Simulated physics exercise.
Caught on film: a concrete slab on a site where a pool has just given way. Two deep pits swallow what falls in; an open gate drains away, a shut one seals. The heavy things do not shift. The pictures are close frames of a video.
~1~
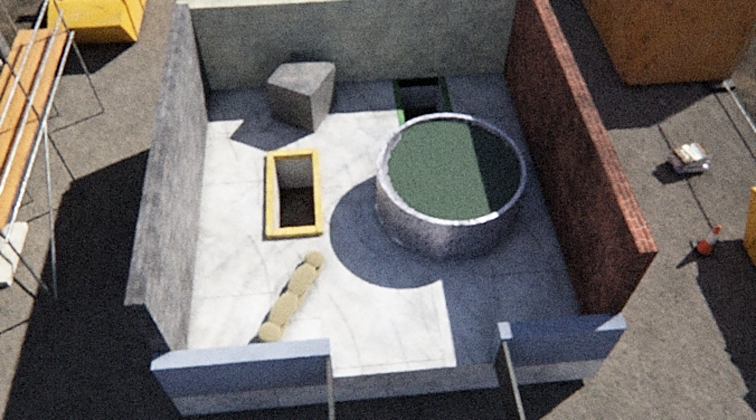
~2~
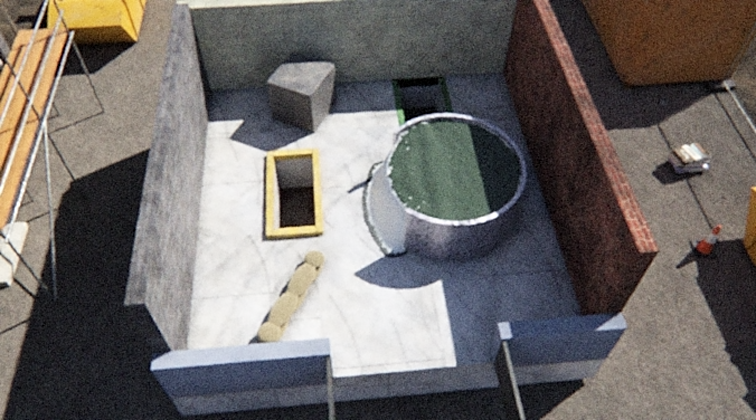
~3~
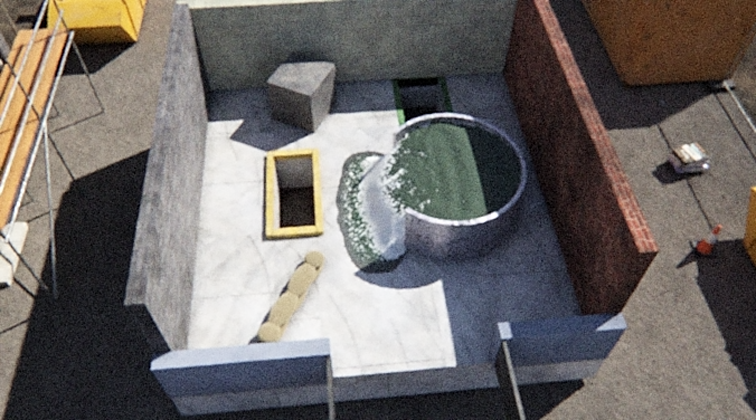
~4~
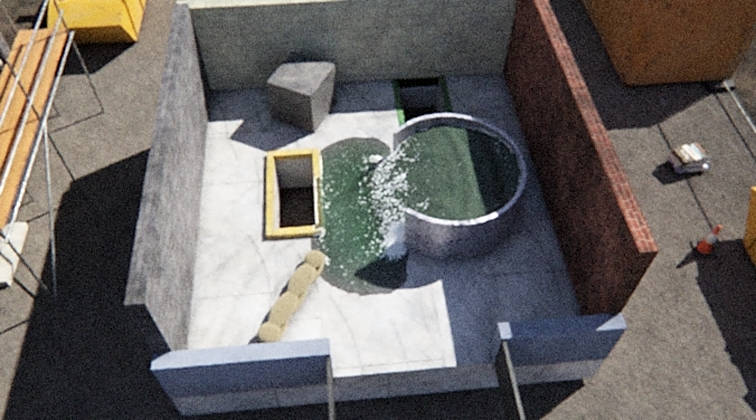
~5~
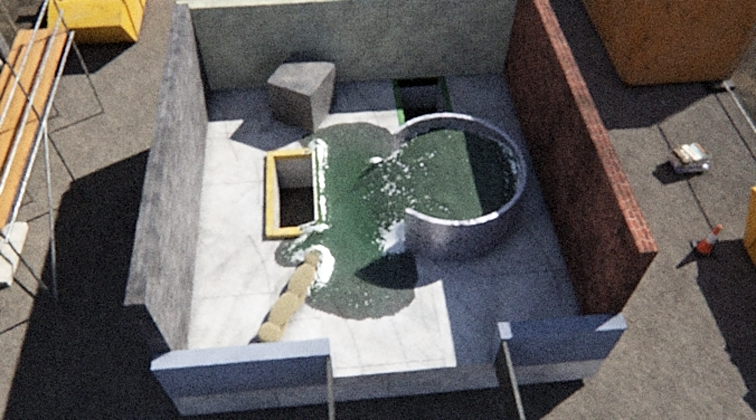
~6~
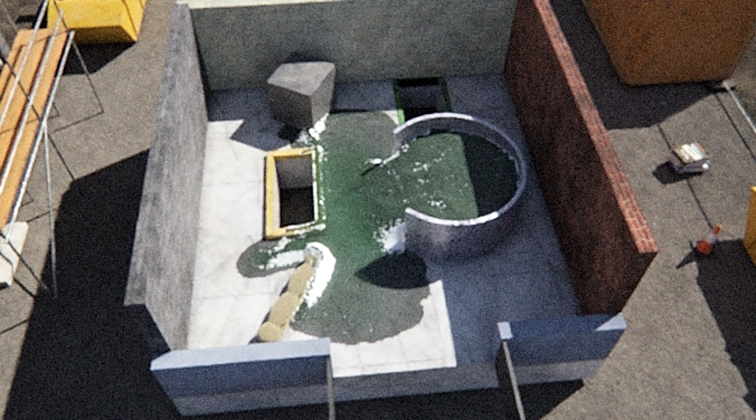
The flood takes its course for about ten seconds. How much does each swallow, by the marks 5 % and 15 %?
One by one: The gate takes between 5 and 15 %; the yellow pit takes above 15 %; the green pit takes between 5 and 15 %.
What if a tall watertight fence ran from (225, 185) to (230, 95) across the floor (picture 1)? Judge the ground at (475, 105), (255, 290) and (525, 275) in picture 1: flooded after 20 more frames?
As listed: Dry, wet, no water.
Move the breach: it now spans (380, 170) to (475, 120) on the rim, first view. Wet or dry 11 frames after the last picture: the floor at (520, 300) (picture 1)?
Answer: Dry.
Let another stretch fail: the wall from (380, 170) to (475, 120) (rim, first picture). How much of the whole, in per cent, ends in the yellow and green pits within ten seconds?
Roughly, in per cent: Yellow 12, green 50.
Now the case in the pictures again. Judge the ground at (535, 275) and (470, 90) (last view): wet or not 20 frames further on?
In turn: Clear, not flooded.
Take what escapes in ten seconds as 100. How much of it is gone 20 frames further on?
Roughly 60 per cent.
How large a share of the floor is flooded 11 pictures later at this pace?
About 50 per cent.
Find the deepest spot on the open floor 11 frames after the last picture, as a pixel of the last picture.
Near (186, 374).
A moment on, water covers 40 % of the floor; the gate 0 %, the yellow pit 15 %, the green pit 0 %.
Next, water covers 50 % of the floor; the gate 1 %, the yellow pit 26 %, the green pit 0 %.
Then, water covers 65 % of the floor; the gate 3 %, the yellow pit 32 %, the green pit 2 %.
Later, water covers 70 % of the floor; the gate 7 %, the yellow pit 36 %, the green pit 6 %.
In the end, water covers 75 % of the floor; the gate 13 %, the yellow pit 36 %, the green pit 13 %.
